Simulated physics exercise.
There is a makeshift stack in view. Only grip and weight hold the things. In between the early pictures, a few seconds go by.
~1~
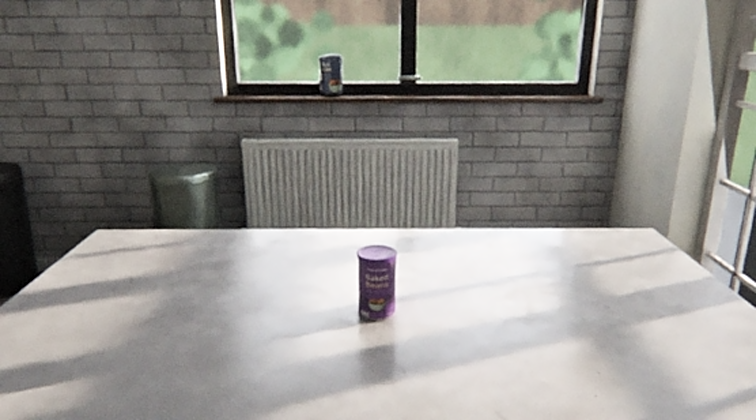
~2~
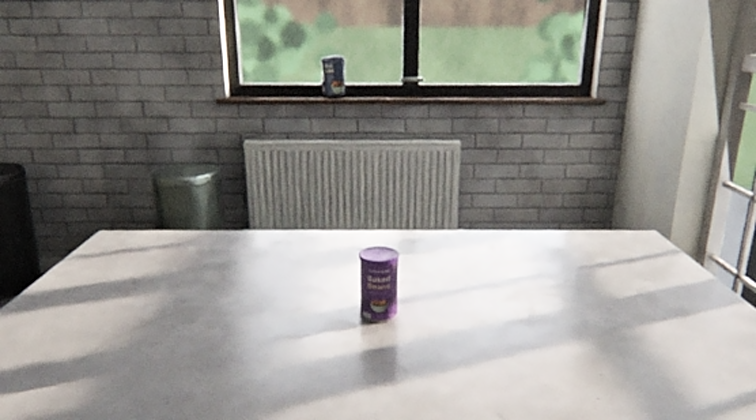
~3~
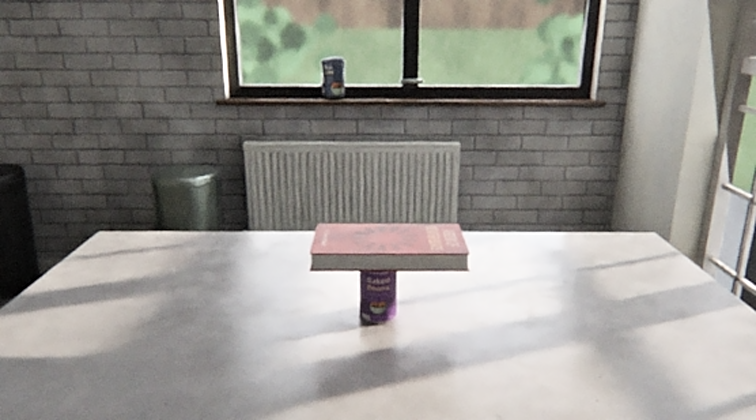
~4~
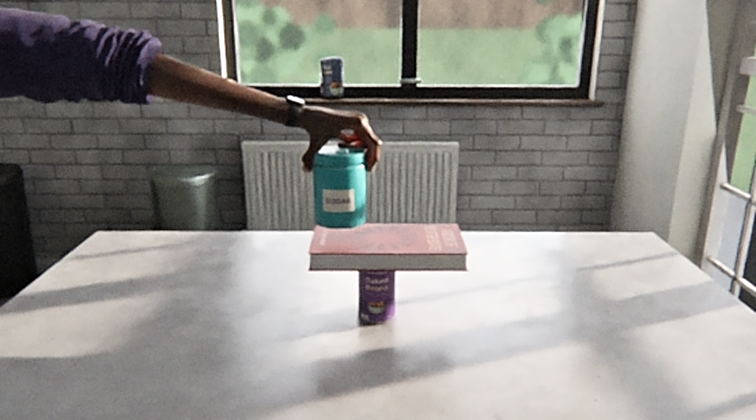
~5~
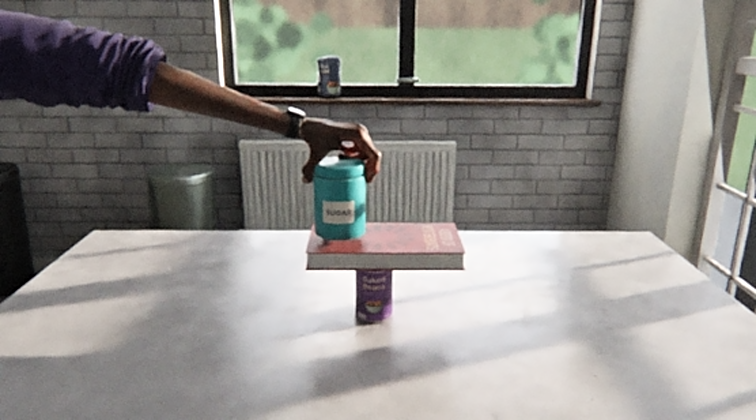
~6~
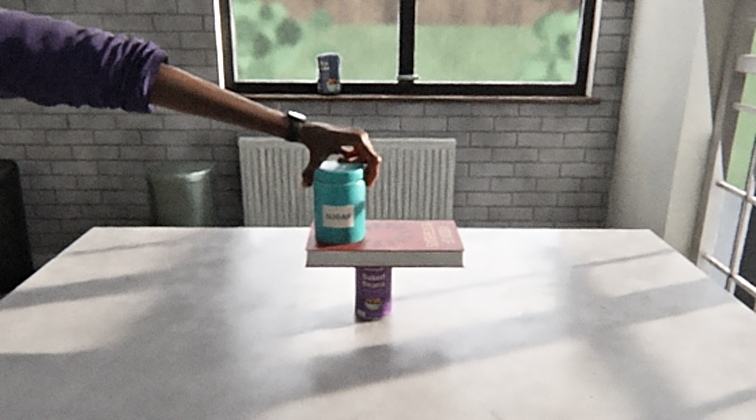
In a brick-walled room, a book appears atop a purple tin, then a hand lowers a turquoise jar onto its left side.
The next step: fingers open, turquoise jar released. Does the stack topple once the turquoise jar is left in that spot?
No - the stack will stay as built.
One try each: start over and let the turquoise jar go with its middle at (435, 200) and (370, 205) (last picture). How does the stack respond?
Well, the first time it goes over, and the second time it stays put.
Then, 0.20 s after the last picture, nothing has stirred.
Then, 0.40 s after the last picture, turquoise jar resting near (339, 202).
At rest, all 3 in place. Seen from the same camera at the end, turquoise jar near (339, 202). The stack stays up.
